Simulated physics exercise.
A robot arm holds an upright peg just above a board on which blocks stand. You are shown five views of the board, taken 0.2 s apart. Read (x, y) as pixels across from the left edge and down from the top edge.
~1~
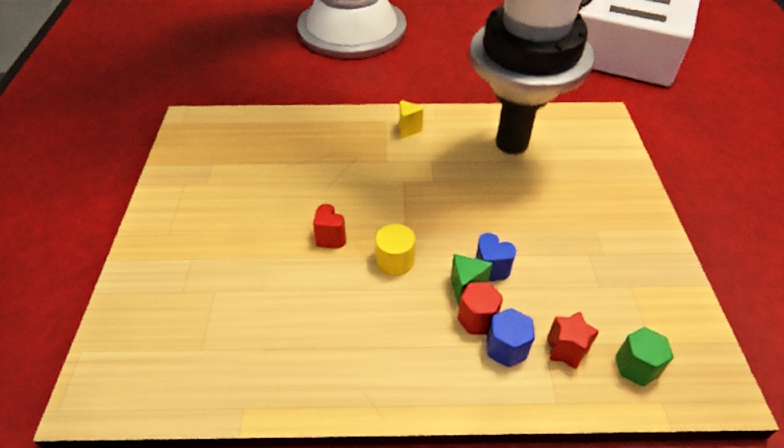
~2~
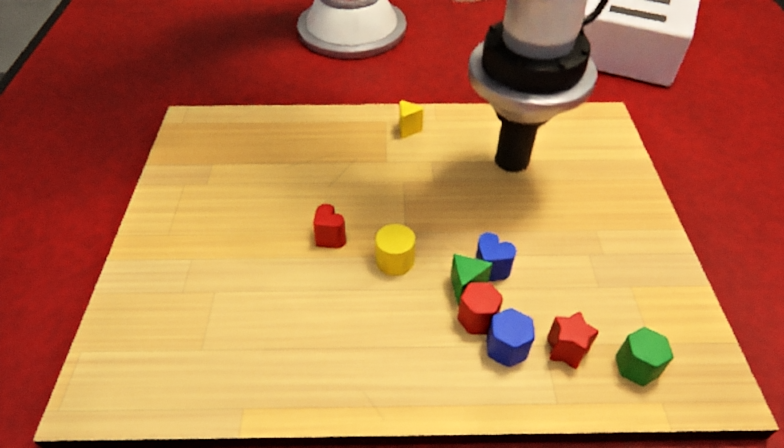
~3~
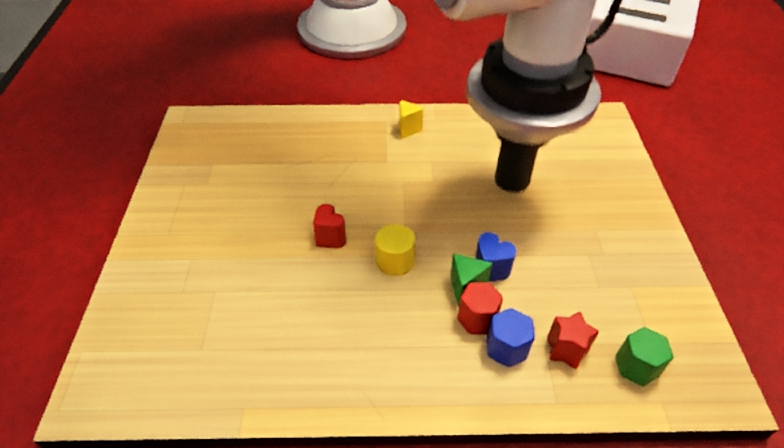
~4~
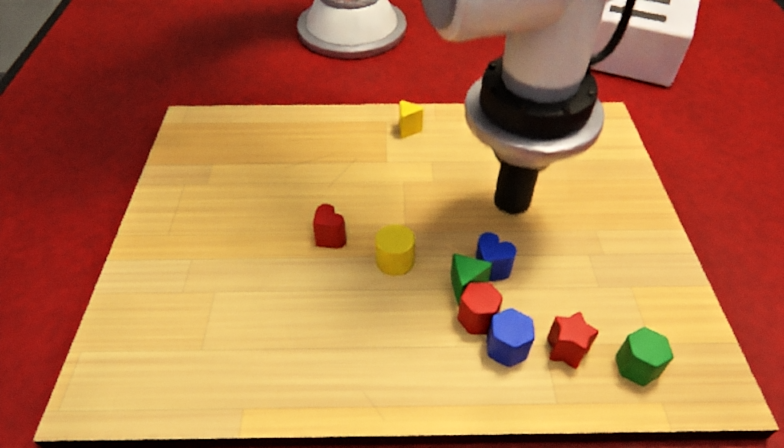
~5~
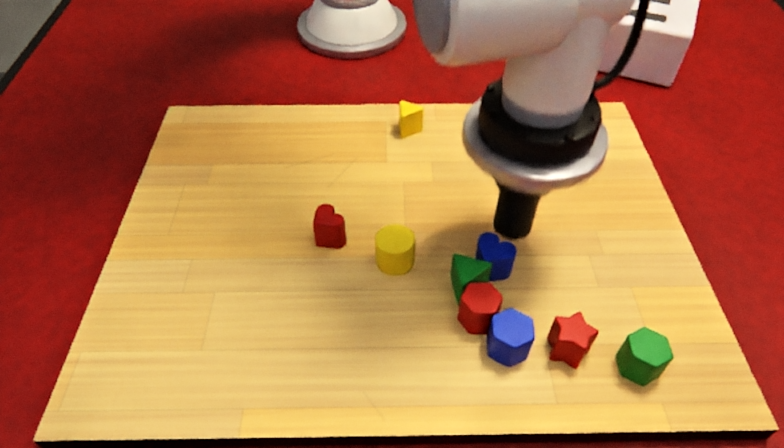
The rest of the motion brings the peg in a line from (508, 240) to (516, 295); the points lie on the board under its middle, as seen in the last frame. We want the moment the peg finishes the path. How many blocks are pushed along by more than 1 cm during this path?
I count two.
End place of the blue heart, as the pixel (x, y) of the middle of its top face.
The centre of its top face lies at (486, 267).
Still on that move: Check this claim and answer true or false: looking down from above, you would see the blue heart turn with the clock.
This is true.
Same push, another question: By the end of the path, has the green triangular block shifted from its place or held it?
It's moved.
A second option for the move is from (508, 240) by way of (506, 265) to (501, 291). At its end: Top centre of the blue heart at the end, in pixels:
The centre of its top face lies at (473, 275).
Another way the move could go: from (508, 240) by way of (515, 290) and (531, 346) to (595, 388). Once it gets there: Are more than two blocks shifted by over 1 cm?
My answer is yes.
What follows on the original path. Halfway along, peg (516, 252); green triangular block (465, 272), turned 15° clockwise; blue heart (491, 258), turned 20° clockwise.
At the end, peg (520, 281); green triangular block (456, 276), turned 25° clockwise; red six-sided block still; blue heart (486, 267), turned 60° clockwise.
